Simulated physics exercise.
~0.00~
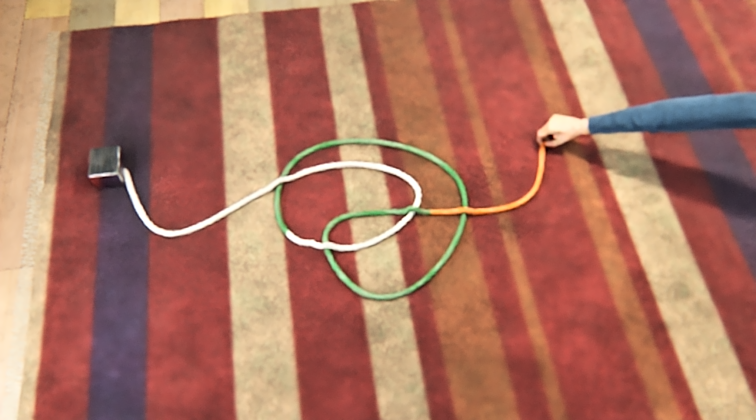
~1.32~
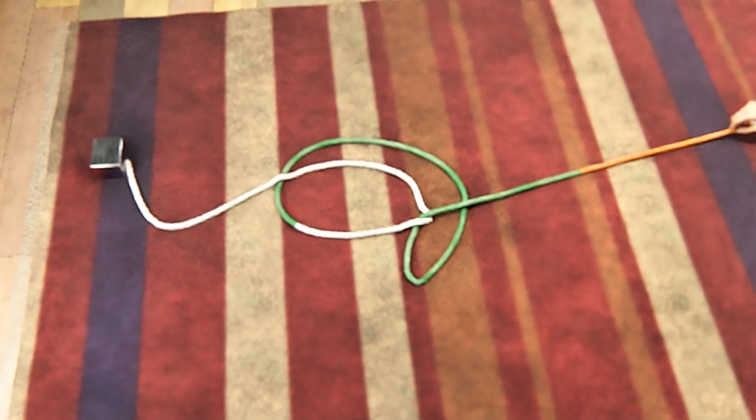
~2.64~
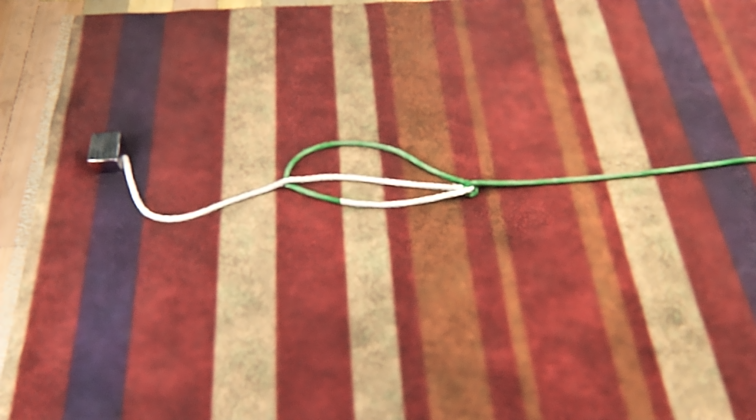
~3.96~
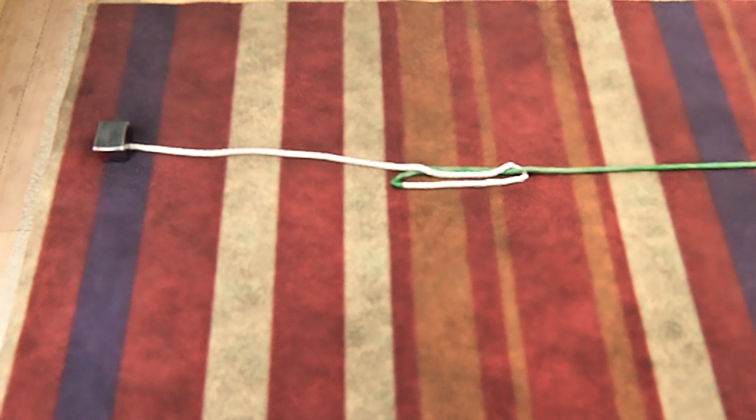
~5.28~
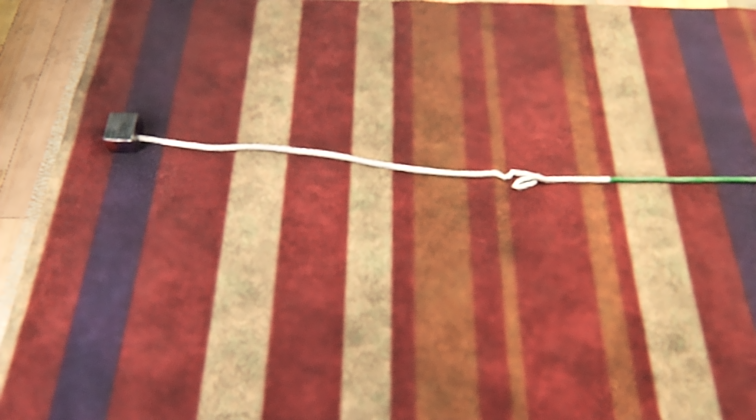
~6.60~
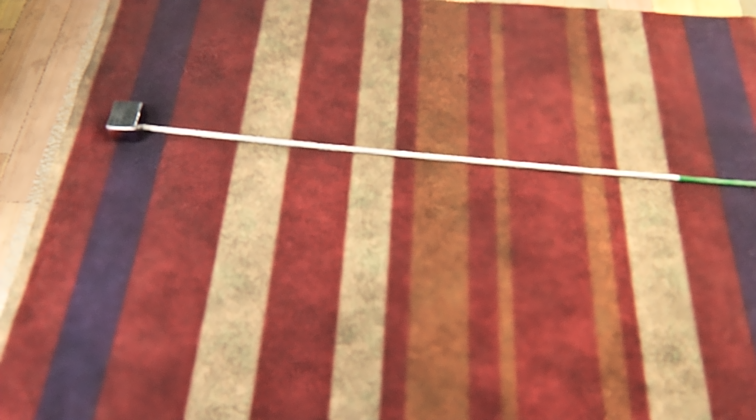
Looped white, green and orange rope tied to a small block on a striped rug, pulled right by a hand until straight.
